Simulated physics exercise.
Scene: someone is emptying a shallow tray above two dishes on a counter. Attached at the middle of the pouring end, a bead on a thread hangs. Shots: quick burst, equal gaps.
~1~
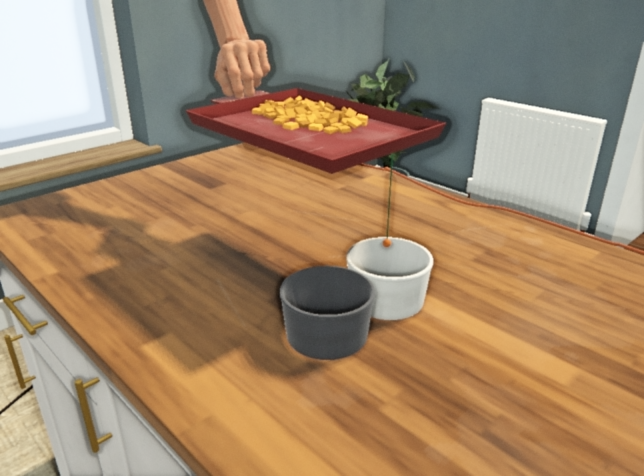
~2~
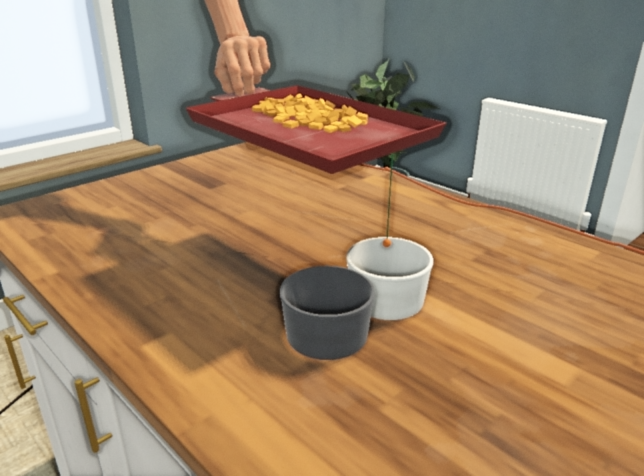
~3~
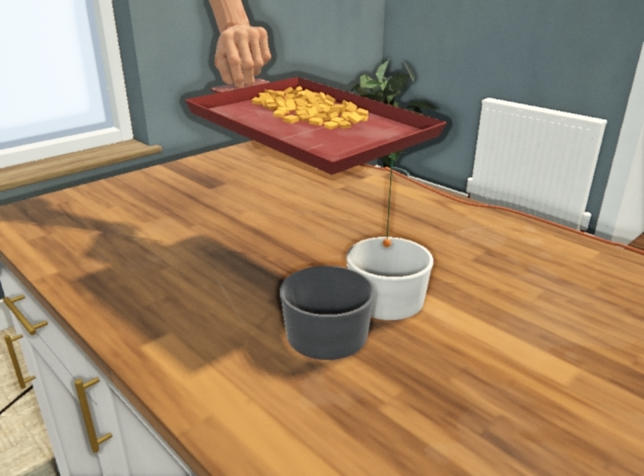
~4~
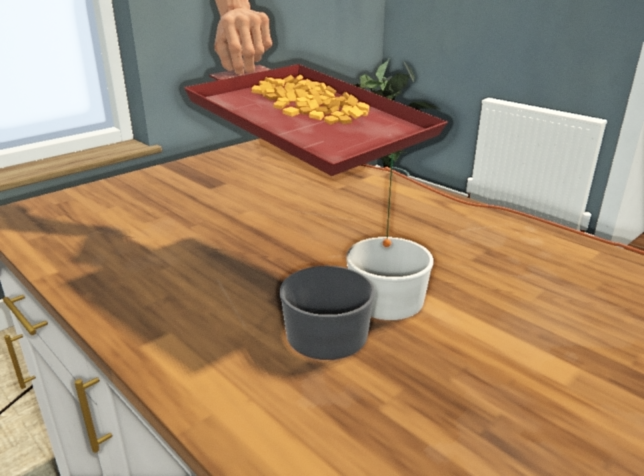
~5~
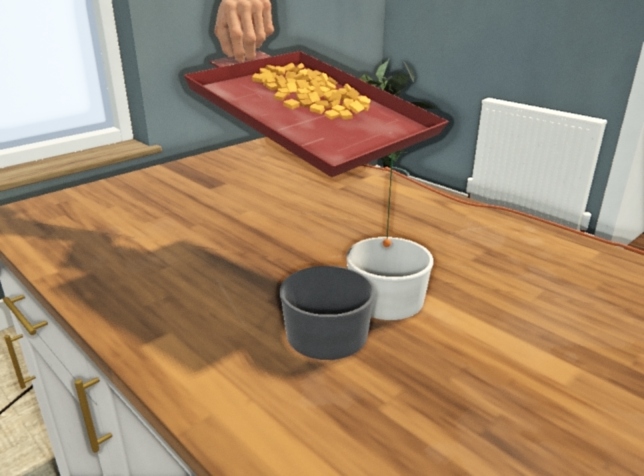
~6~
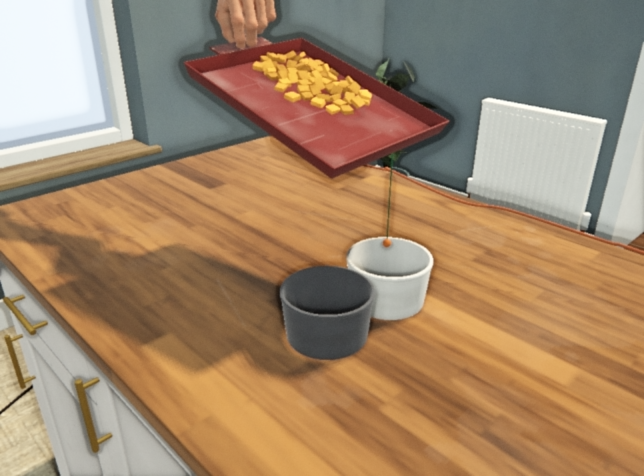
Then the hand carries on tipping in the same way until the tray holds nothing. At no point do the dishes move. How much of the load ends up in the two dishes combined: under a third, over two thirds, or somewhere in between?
Somewhere in between.
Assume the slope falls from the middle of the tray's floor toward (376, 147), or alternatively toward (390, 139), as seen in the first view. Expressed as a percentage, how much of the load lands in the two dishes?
First heading roughly 20 %, second roughly 10 %.
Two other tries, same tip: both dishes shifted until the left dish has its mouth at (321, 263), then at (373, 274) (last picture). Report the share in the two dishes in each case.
It comes to near 0 per cent the first time and near 60 per cent the second time.
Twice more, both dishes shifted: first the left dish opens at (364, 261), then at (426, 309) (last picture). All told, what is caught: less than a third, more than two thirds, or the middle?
First: Less than a third; second: Less than a third.
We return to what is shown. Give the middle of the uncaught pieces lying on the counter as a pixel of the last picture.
I'd put the middle somewhere around (444, 340) in the last picture.
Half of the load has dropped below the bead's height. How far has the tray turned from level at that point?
Angle reached: About 105°.
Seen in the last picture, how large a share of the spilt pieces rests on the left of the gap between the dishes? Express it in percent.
I make it about 10 percent or so.
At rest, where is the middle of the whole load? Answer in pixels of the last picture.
Around (380, 321), give or take.
Soon after the last picture, tray tipped steeply; nearly all on the tray; a small part in the air.
A little later, tray tipped right over; about half on the tray; a small part in the left dish; a small part in the right dish; about a quarter outside both; a stray few in the air.
Later still, tray tipped past a quarter turn; about a third in the left dish; about a quarter in the right dish; about half outside both.
At rest, tray tipped past a quarter turn; about a third in the left dish; about a quarter in the right dish; about half outside both.
